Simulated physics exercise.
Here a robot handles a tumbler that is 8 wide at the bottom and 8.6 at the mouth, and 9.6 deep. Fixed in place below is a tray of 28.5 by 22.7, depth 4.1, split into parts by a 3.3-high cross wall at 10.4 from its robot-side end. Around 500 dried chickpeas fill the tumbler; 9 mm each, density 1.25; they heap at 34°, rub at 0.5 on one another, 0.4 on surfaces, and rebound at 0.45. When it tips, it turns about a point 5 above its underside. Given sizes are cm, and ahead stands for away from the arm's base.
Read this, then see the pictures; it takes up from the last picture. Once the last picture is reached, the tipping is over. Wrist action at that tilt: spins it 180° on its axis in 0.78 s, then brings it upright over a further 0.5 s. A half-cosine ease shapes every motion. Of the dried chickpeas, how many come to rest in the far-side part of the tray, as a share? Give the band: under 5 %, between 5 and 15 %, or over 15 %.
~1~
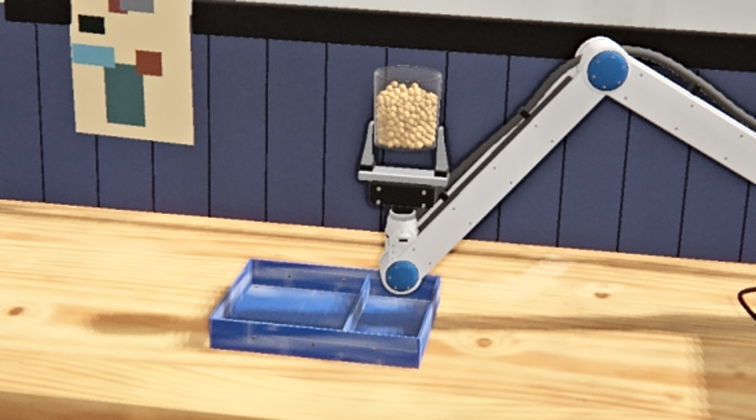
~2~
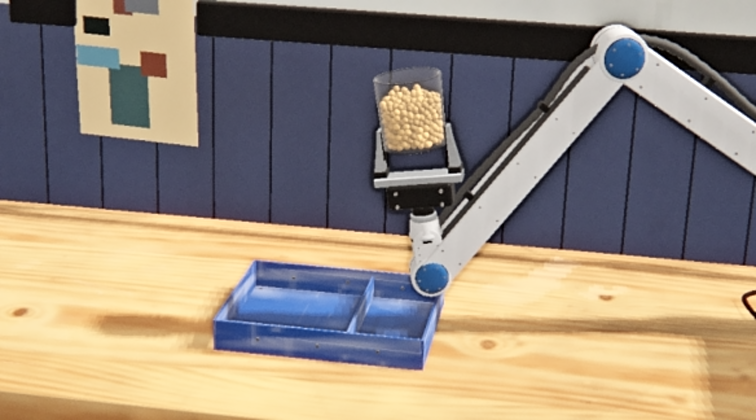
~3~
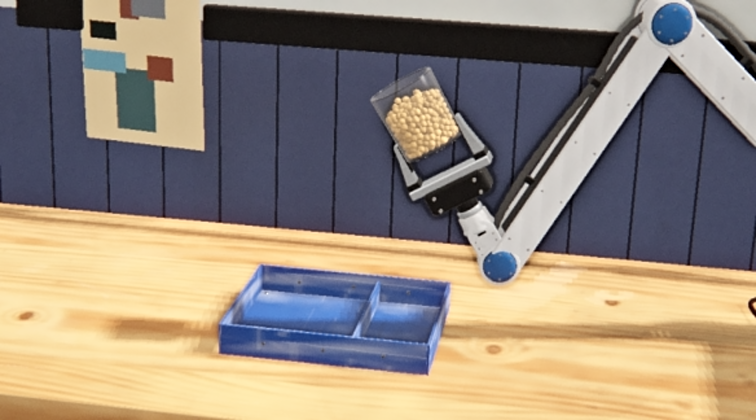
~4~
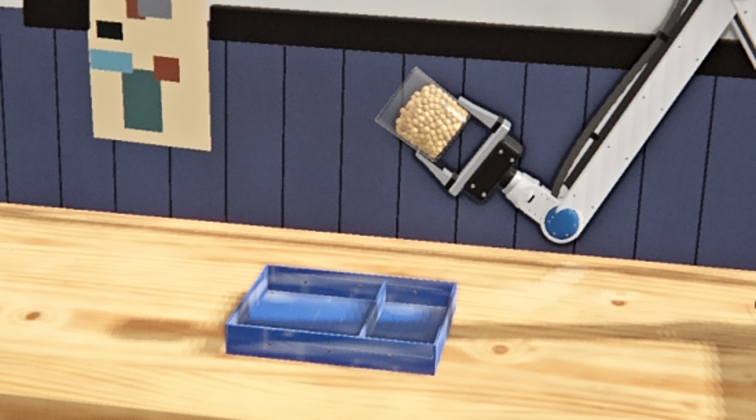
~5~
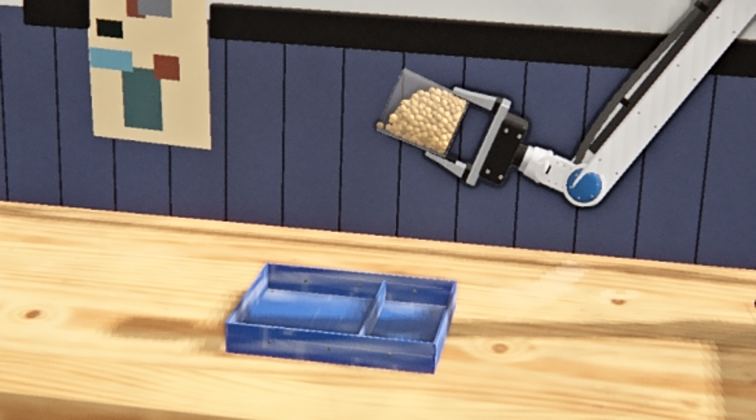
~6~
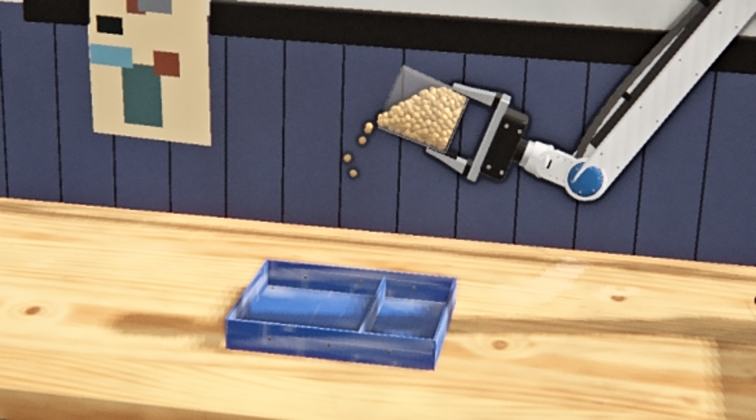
The share is between 5 and 15 %.
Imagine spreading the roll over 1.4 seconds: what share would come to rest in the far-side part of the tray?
That would give near 10 in a hundred.
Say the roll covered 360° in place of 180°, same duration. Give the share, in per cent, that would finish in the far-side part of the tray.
I'd expect some 10 per cent.
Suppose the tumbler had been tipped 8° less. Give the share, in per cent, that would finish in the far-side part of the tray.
Then roughly 5 per cent.
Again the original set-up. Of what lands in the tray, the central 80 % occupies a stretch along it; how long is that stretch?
Spread length: Close to 10 cm.
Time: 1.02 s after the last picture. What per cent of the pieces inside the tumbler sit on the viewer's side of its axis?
55 per cent or thereabouts.
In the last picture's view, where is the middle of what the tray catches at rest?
About (313, 319).
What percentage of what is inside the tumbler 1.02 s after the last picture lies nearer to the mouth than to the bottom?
Near 35 per cent lies in the mouth half.
Then, 0.51 s after the last picture, tipped 71°, highest piece 36 above the table; 481 in the tumbler, 11 in the far-side part, 7 in flight or on a rim.
Then, 1.02 s after the last picture, tipped 37°, highest piece 36 above the table; 461 in the tumbler, 34 in the far-side part, 4 in flight or on a rim.
Then, 1.48 s after the last picture, upright, highest piece 37 above the table; 461 in the tumbler, 38 in the far-side part.
Then, 2.18 s after the last picture, upright, highest piece 37 above the table; 461 in the tumbler, 38 in the far-side part.
Final count, 461 in the tumbler, 38 in the far-side part. That is 8 % in the far-side part of the tray.
